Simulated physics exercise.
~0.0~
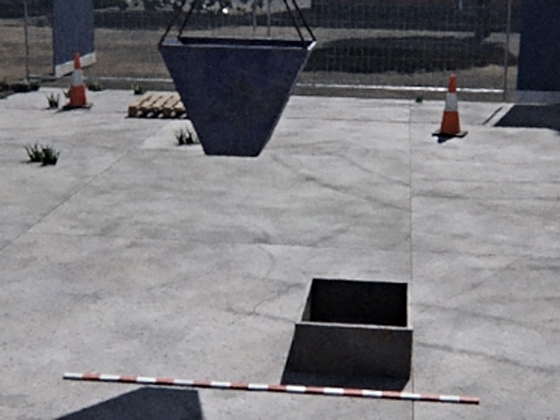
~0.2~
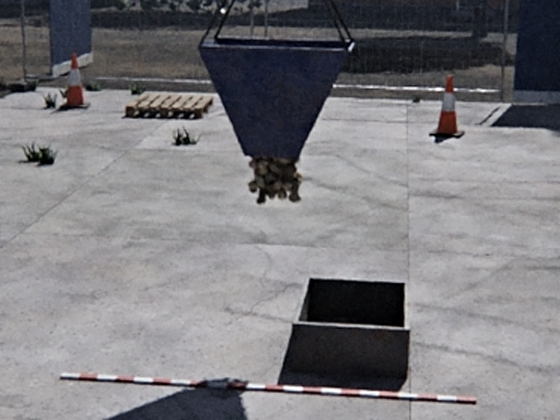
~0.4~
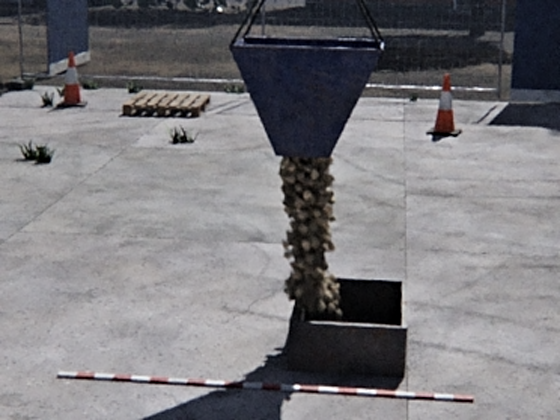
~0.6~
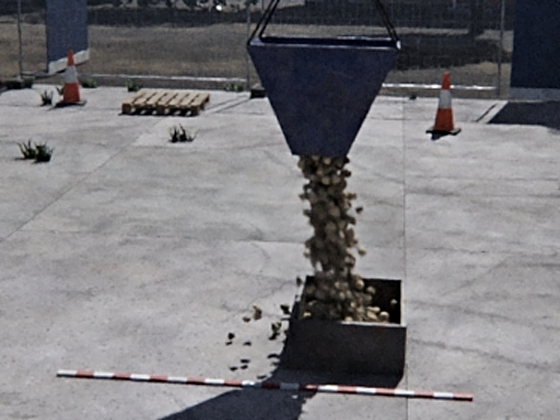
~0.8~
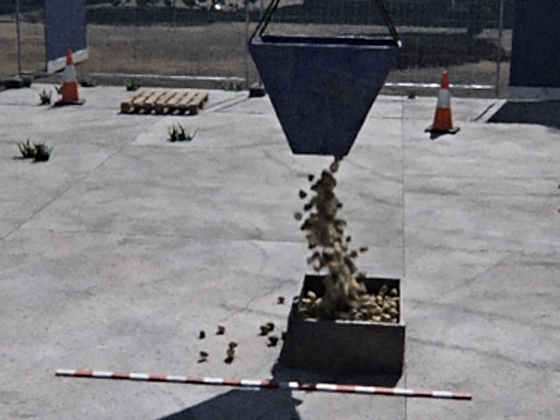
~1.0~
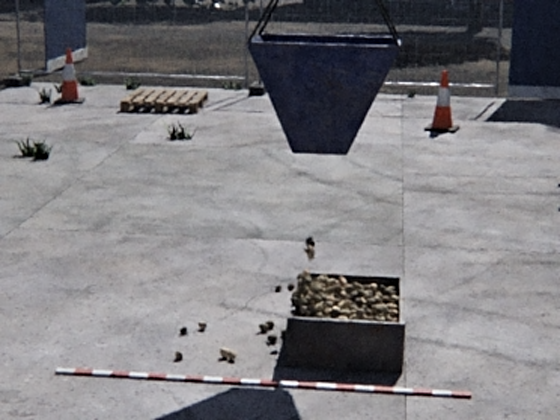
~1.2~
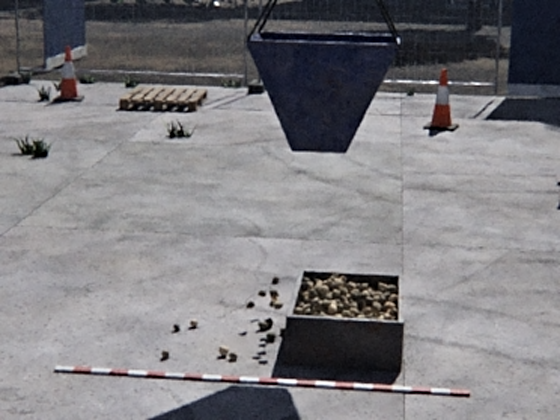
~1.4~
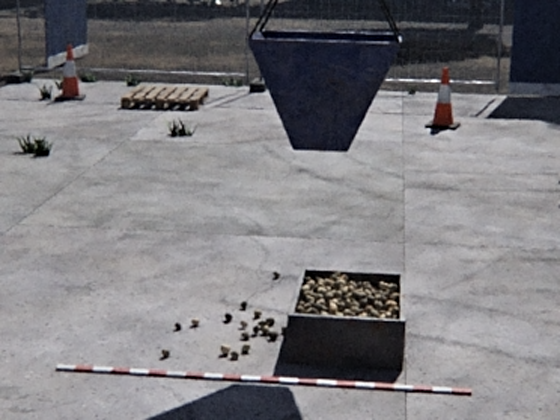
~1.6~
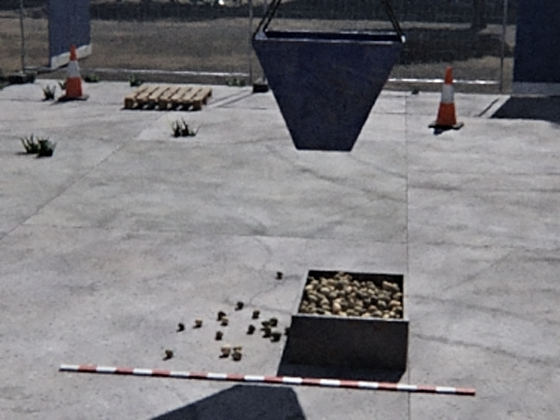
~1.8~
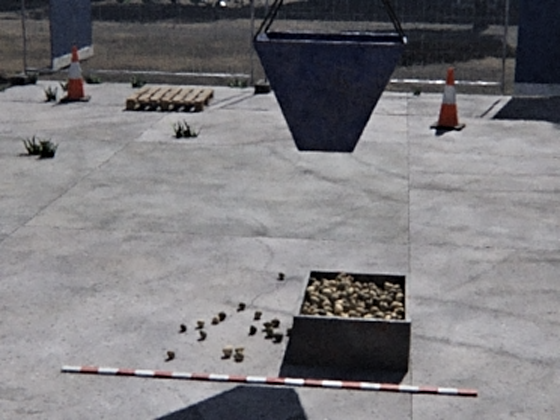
Dark hopper moving right and pouring rounded stones into an open bin, filling it, with a few lying on the concrete left.
